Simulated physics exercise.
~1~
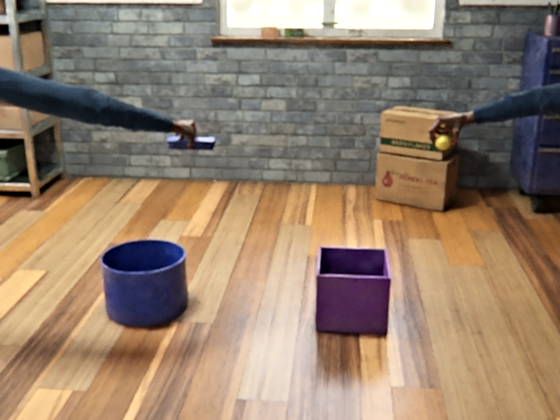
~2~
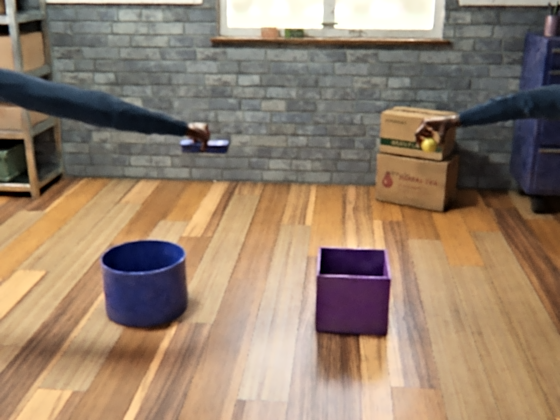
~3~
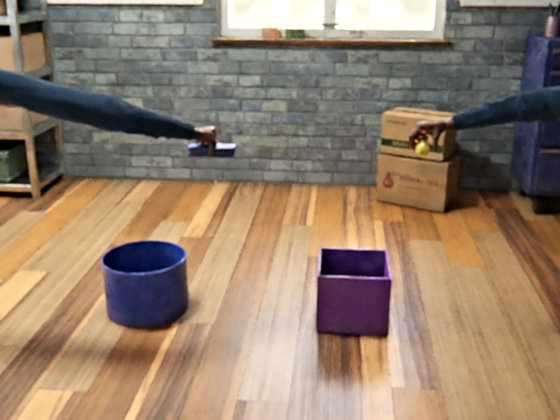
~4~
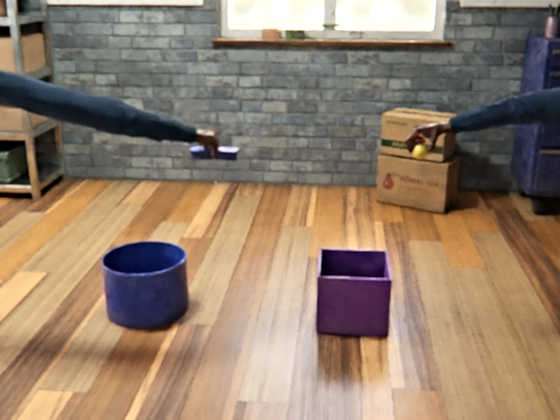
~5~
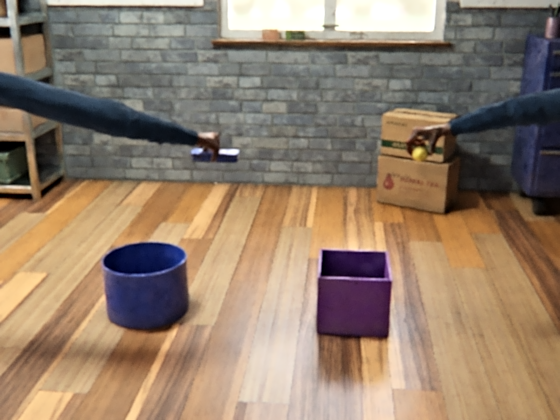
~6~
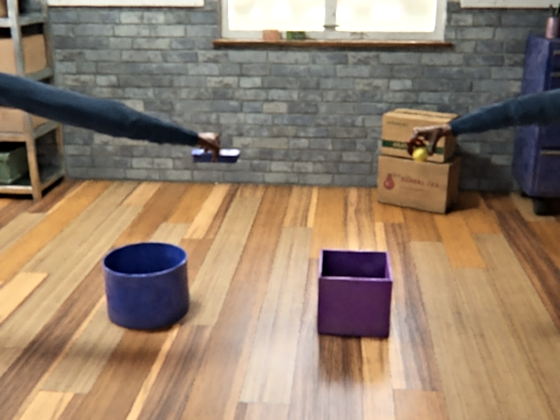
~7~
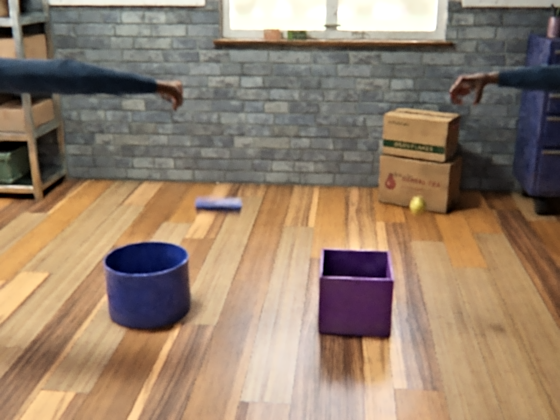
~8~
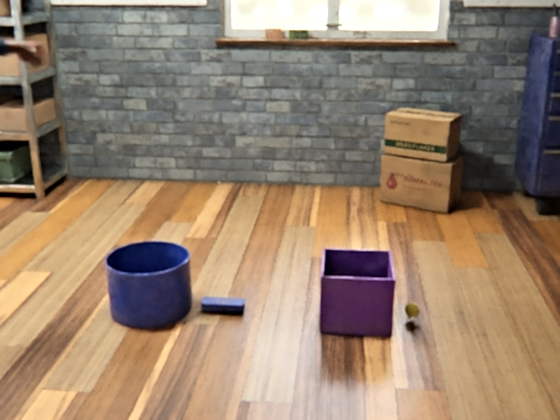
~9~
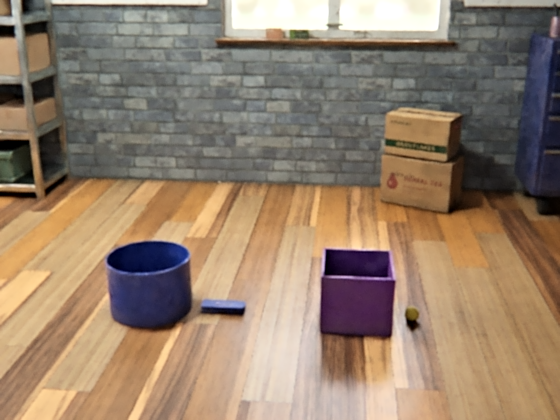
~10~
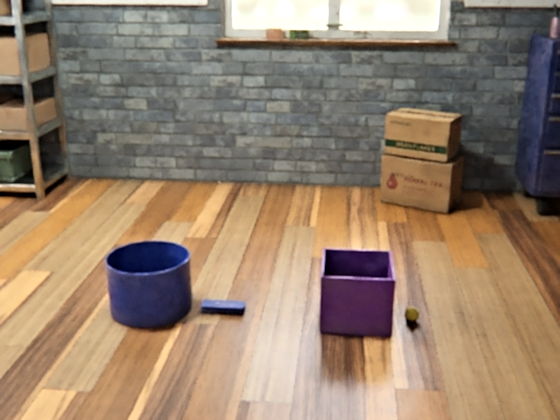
To begin with, two arms reach in from opposite sides of a room with a wooden floor and a grey brick wall, the left hand holding a blue case and the right hand a yellow lemon. A round blue bucket and a square purple crate stand on the floor in front. The case shifts slightly right and the lemon slightly left, then both hold nearly still. Next, both hands let go, and the two objects drop as the arms draw back. The case lands just right of the bucket, and the lemon comes down just right of the crate. Both rest on the floor outside the containers.
